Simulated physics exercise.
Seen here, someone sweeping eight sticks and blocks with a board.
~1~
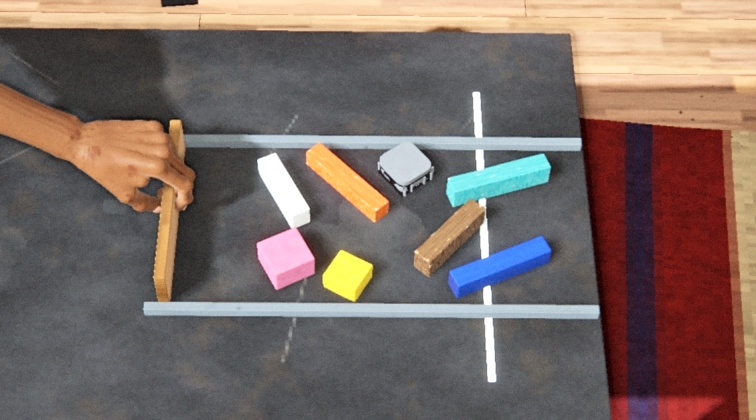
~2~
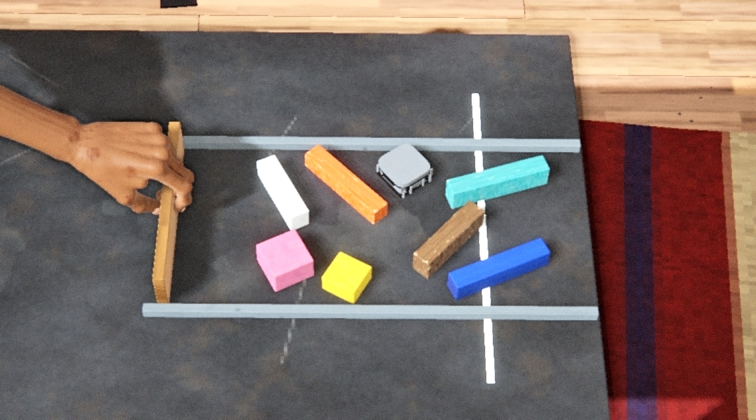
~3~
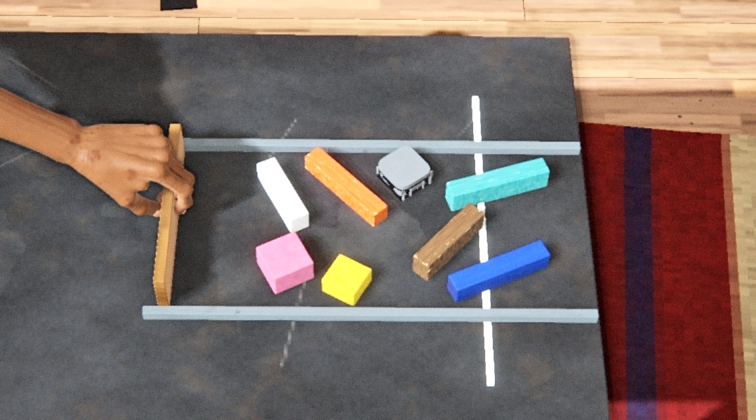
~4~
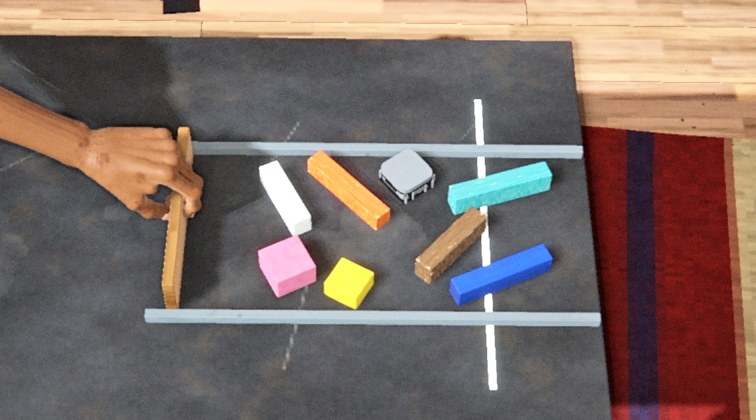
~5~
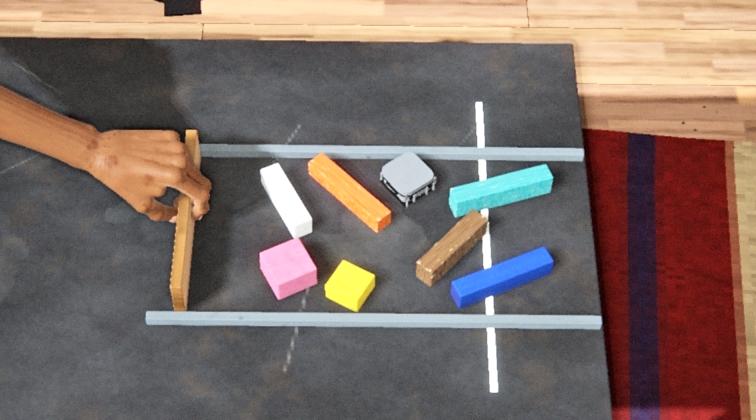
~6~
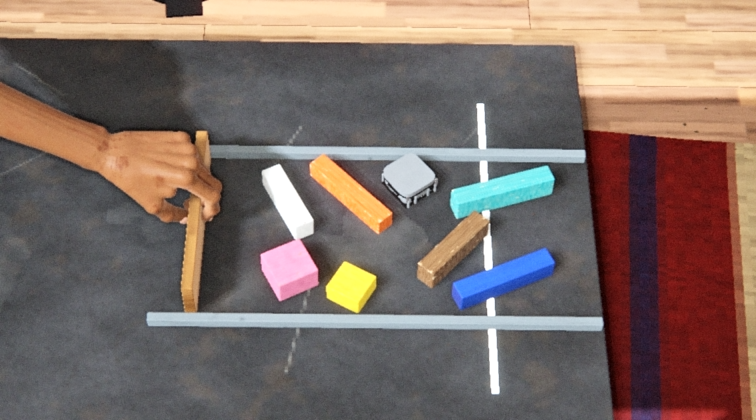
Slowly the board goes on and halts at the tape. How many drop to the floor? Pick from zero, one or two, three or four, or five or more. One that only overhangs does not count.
As it turns out, the number that fall off is zero.
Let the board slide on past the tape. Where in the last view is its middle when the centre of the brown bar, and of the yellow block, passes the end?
For the brown bar at (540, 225), for the yellow block at (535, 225).
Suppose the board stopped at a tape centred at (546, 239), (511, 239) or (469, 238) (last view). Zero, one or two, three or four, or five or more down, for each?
For each place: At least five; one or two; no fall at all.
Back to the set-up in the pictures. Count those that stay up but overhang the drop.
The number is 2.
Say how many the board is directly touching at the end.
2 of them.
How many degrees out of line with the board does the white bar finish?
Some 0 degrees.
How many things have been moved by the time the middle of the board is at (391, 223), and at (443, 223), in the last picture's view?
First 7, then 8.
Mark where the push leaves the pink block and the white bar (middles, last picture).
First (512, 279), then (496, 206).
Soon after, none off yet; turquoise bar at rest near (502, 192); blue stick at rest near (503, 279); brown bar at rest near (454, 249).
After that, none off yet; turquoise bar at rest near (502, 192); blue stick at rest near (503, 279); brown bar at rest near (457, 247).
And then, none off yet; turquoise bar displaced a little near (535, 192); blue stick displaced about its own width near (570, 274); brown bar displaced a little near (503, 247).
In the end, the number that fall off is zero.
